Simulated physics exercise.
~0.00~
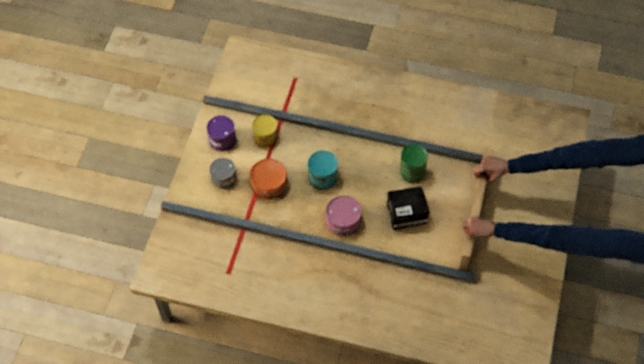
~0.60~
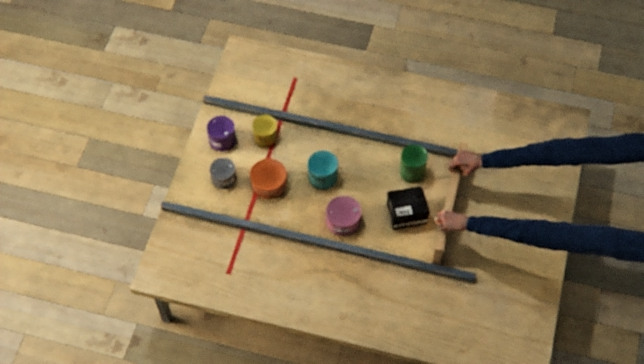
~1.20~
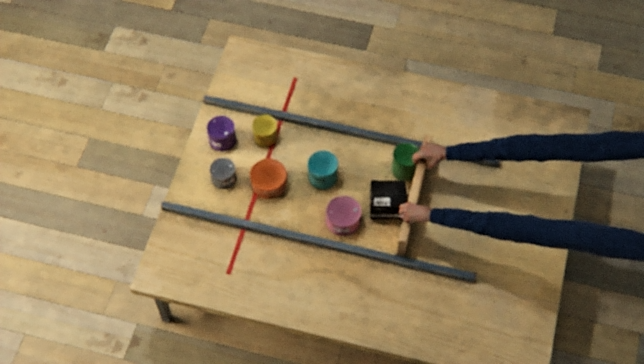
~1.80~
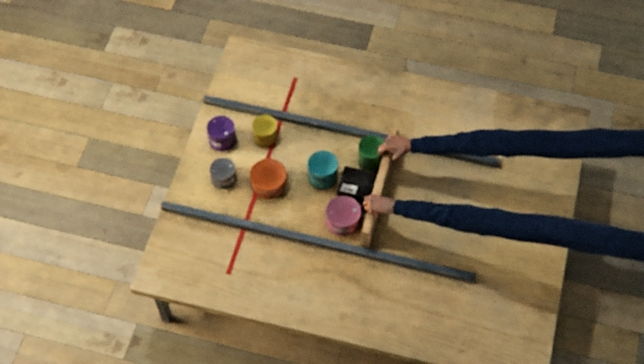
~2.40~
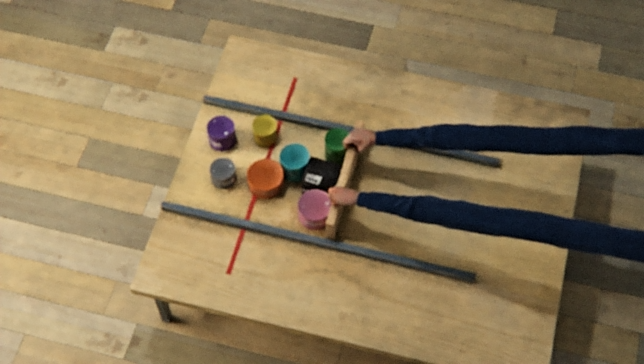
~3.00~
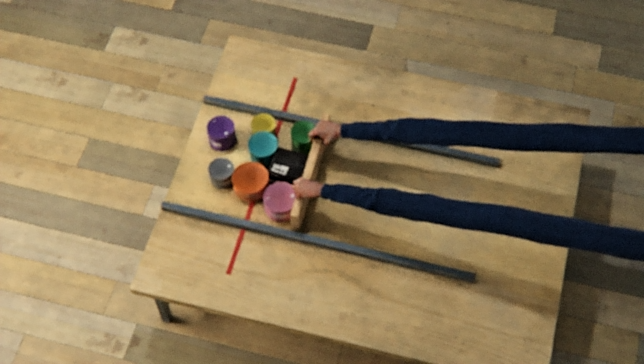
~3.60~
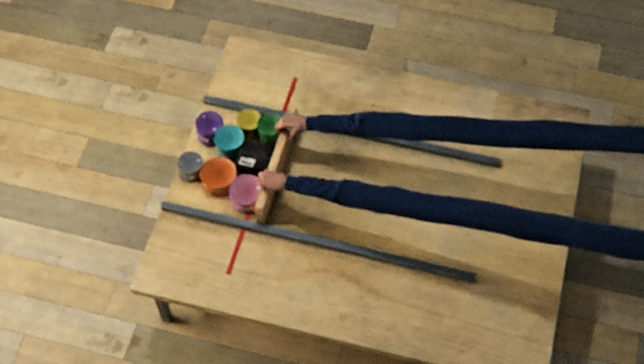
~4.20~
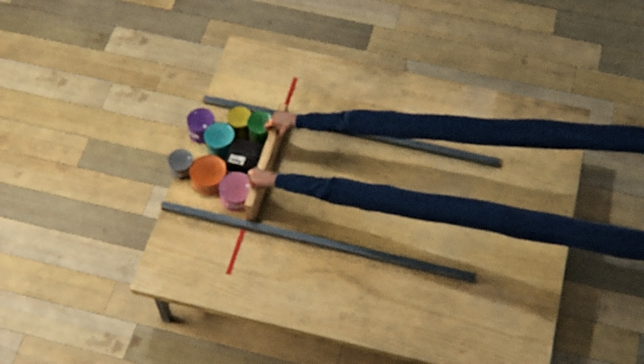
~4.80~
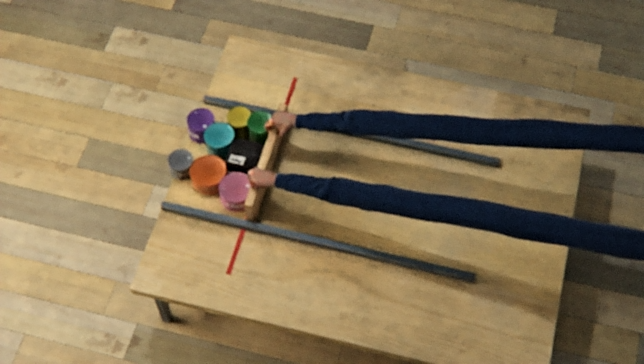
Two hands slid a wooden plank leftward between two dark rails on a low table, gathering a black parcel and colourful tubs into a tight cluster past the red tape, then stopped with all of them still on the table near its left edge.
